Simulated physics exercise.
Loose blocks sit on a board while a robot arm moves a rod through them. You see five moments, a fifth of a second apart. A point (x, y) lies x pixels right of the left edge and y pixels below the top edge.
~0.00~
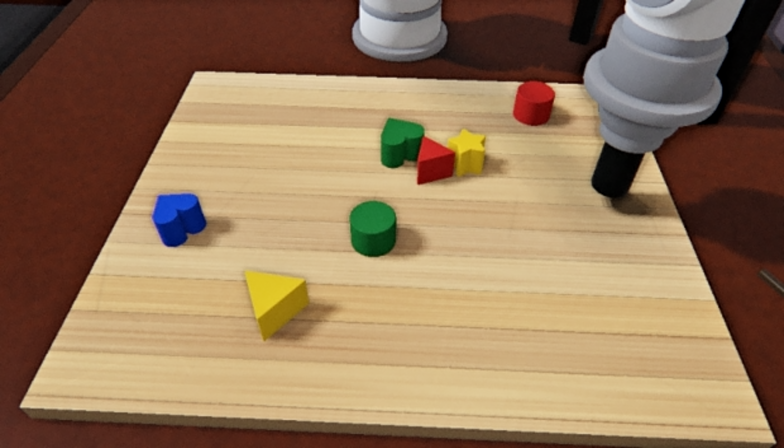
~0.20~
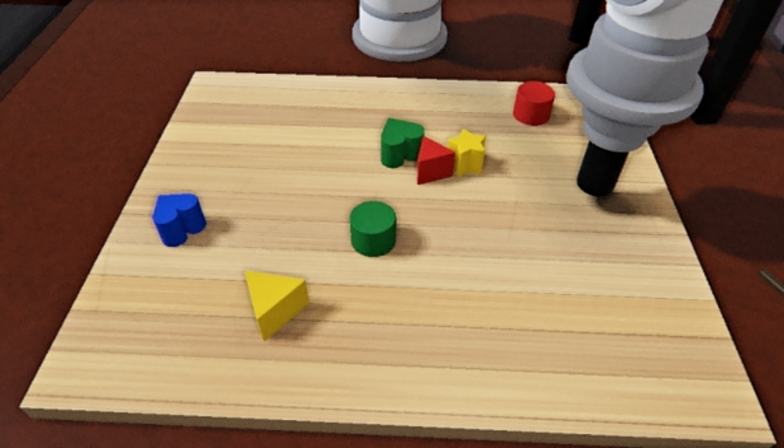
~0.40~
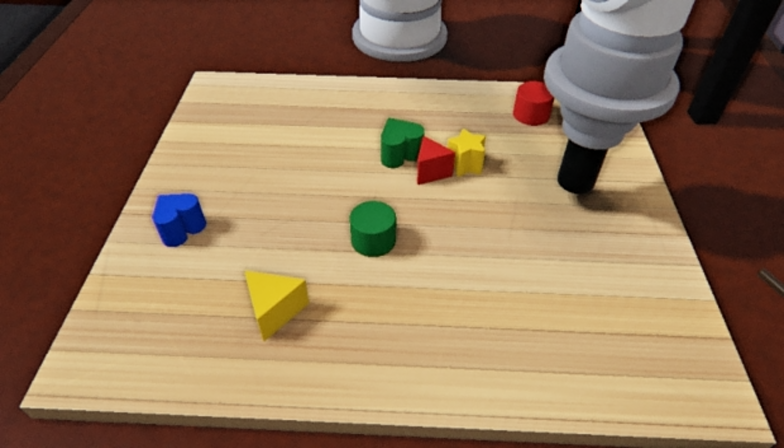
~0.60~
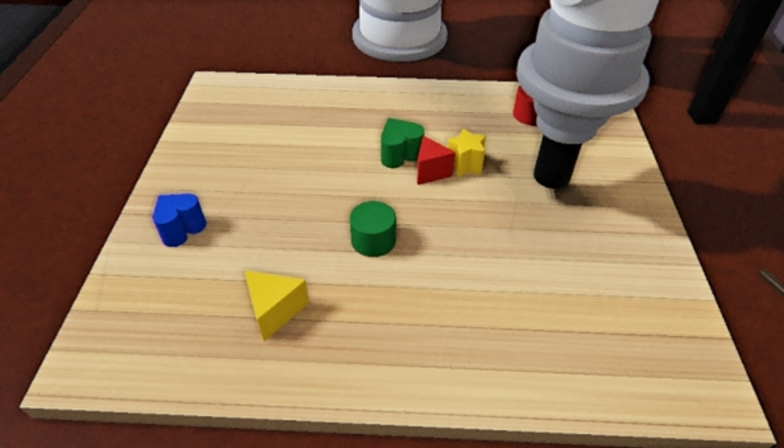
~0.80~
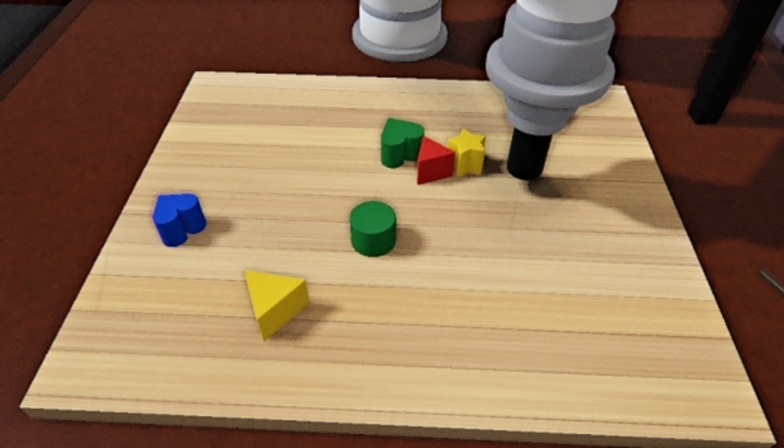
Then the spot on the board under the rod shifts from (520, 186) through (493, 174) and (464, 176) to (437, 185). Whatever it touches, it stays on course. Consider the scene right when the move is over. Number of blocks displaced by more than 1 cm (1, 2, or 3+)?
There will be two blocks displaced.
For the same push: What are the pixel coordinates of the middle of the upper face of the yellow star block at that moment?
Expect it around (442, 137).
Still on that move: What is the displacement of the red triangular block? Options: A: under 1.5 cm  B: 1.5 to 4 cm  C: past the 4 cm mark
B.
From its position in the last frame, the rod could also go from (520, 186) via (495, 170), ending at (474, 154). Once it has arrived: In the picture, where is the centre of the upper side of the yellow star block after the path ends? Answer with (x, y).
Near (447, 133).
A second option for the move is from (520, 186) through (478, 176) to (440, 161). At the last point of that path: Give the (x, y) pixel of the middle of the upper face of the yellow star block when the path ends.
Final place: (431, 119).
The first path, step by step. One third of the way, rod (495, 158); yellow star block (464, 139).
Two thirds of the way, rod (465, 161); red triangular block (426, 149); yellow star block (447, 135), turned 50° clockwise.
At the end, rod (438, 169); green heart-shaped block not moved; red triangular block (409, 150), turned 60° clockwise; yellow star block (442, 137), turned 75° clockwise.
